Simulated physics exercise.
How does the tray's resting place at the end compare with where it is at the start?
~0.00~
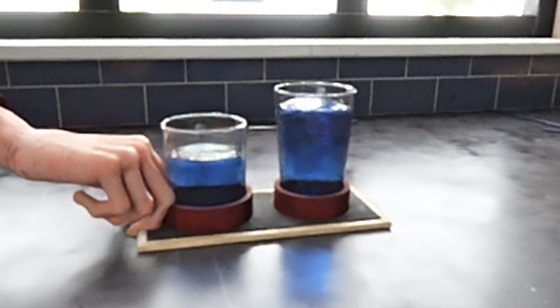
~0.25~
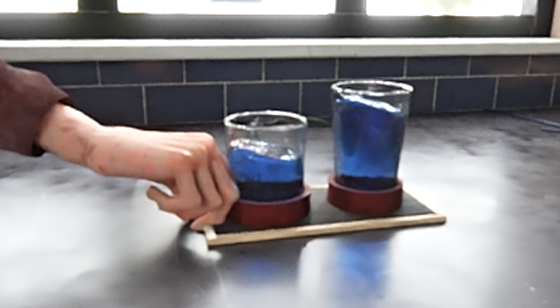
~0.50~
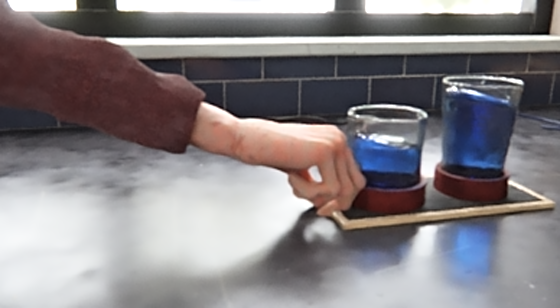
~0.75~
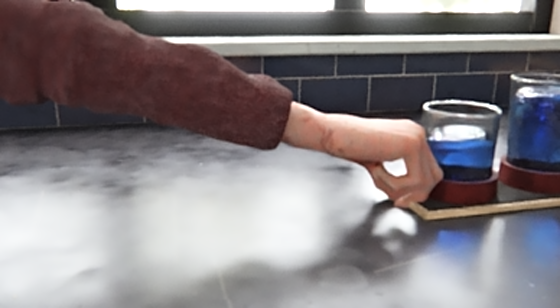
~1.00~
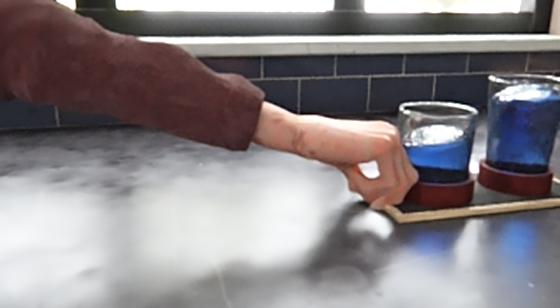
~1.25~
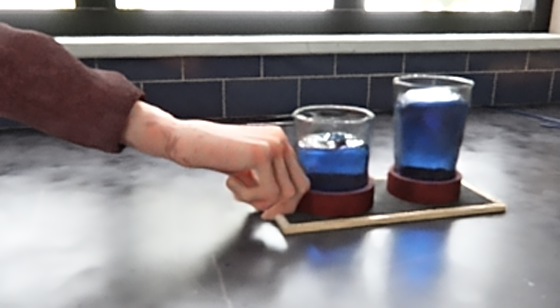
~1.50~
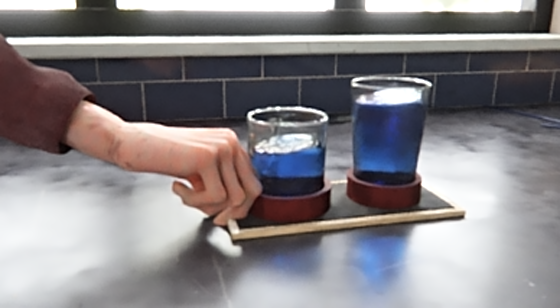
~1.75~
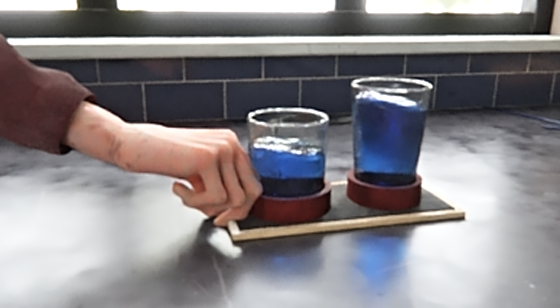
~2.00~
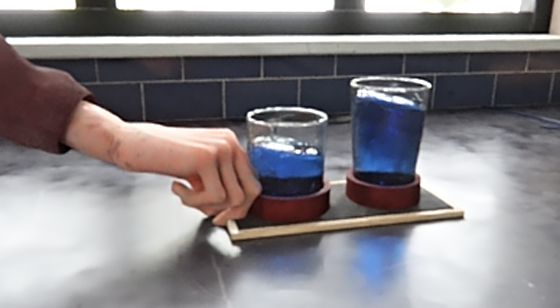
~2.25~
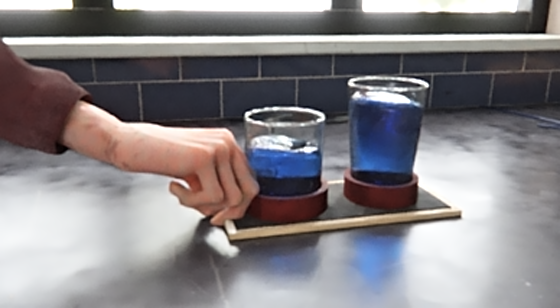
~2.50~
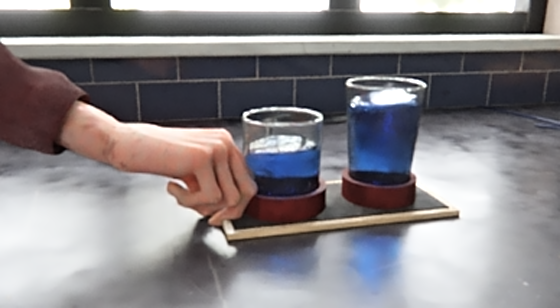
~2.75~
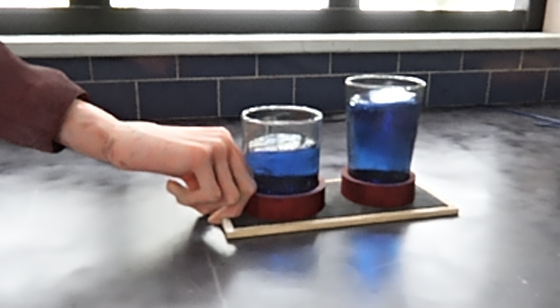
The tray ends up farther to the right along the counter than where it is at the start.
